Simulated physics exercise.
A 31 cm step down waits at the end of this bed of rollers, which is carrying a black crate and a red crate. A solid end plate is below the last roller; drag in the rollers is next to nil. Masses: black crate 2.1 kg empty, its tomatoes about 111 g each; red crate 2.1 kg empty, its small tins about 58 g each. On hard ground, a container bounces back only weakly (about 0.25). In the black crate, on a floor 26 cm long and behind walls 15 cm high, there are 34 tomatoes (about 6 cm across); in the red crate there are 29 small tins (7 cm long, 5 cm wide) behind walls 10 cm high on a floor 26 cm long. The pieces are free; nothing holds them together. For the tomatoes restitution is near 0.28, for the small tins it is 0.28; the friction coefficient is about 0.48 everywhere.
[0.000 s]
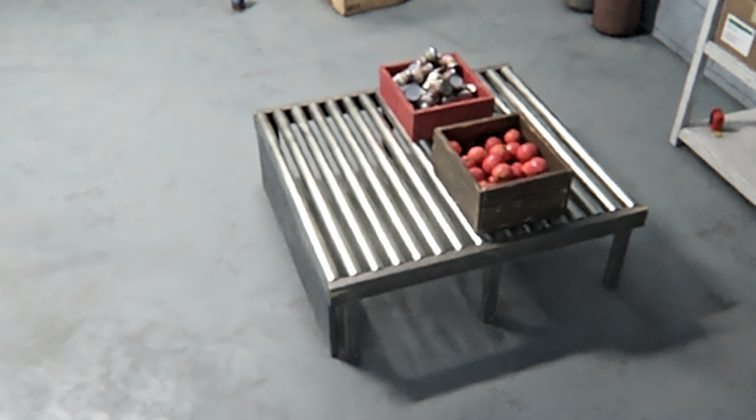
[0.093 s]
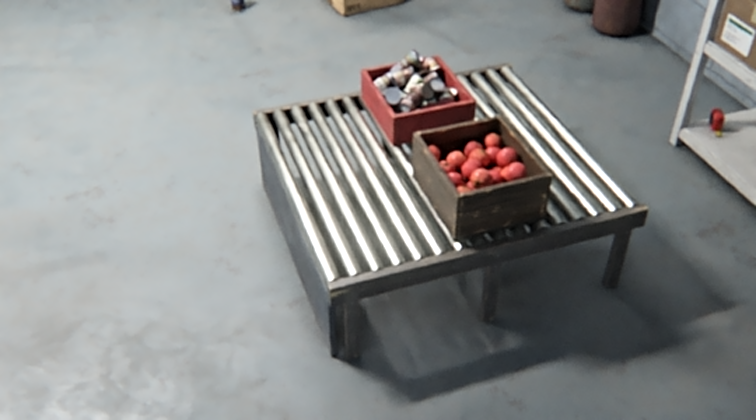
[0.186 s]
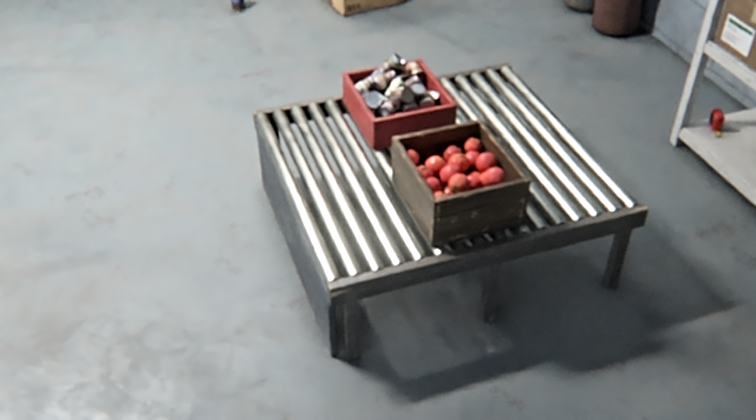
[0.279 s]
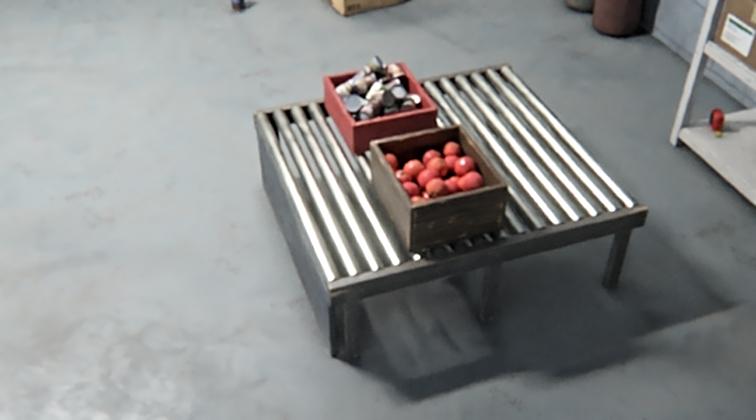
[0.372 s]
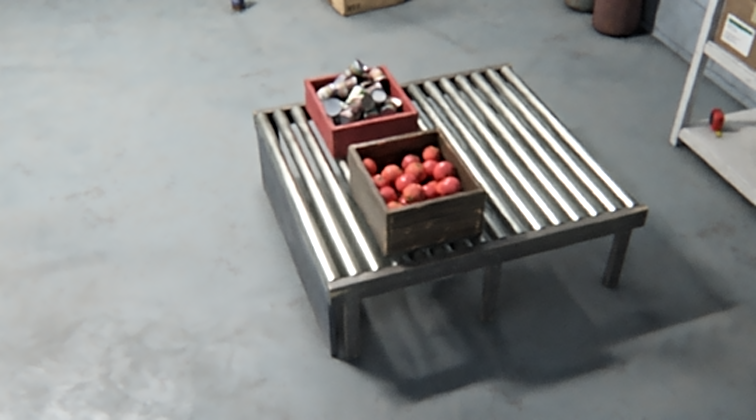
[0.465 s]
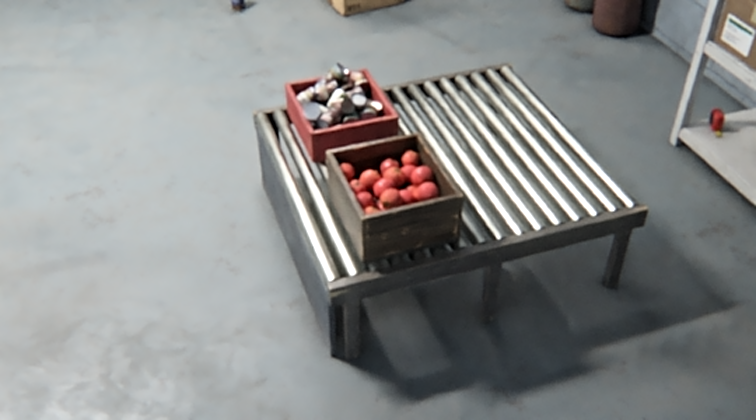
At first, a red crate of small tins and a dark wooden crate of tomatoes sit side by side toward the right of a roller table. Both slide steadily leftward across the rollers together, keeping their spacing, until they are near the table's left side, their contents still inside.
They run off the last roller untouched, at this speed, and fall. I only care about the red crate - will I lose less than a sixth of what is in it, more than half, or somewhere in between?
You will lose somewhere in between.
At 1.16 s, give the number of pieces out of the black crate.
For the black crate, some 0.
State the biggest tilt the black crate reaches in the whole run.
95 degrees.
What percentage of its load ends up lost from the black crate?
Black crate - about 60 per cent.
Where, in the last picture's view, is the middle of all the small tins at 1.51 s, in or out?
They're centred near (203, 226).
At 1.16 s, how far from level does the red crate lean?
It leans roughly 50°.
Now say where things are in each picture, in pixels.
In the first picture (places track the rim corner closest to us here), red crate (416, 112); black crate (484, 189); 43 cm to the end; all still inside.
Red crate (397, 116); black crate (461, 194); 36 cm to the end, in the second picture.
Red crate (376, 120); black crate (438, 200); 30 cm to the end, in the third picture.
Red crate (356, 124); black crate (414, 205); 23 cm to the end, in the fourth picture.
Red crate (335, 128); black crate (390, 211); 16 cm to the end, in the fifth picture.
Red crate (314, 132); black crate (366, 216); 10 cm to the end; all still inside, in the sixth picture.
After 0.60 s, the leading end passes the last roller.
After 0.96 s, the black crate leans 14° with 0 of 34 out and the red crate leans 13° with 0 of 29 out.
After 1.16 s, the black crate leans 58° with 0 of 34 out and the red crate leans 52° with 5 of 29 out.
After 1.51 s, the black crate has gone over with 13 of 34 out and the red crate is level with 10 of 29 out.
Final count (at 1.85 s), the black crate has gone over with 19 of 34 out and the red crate is level with 10 of 29 out. Asked share, 10 of 29, 34 per cent.
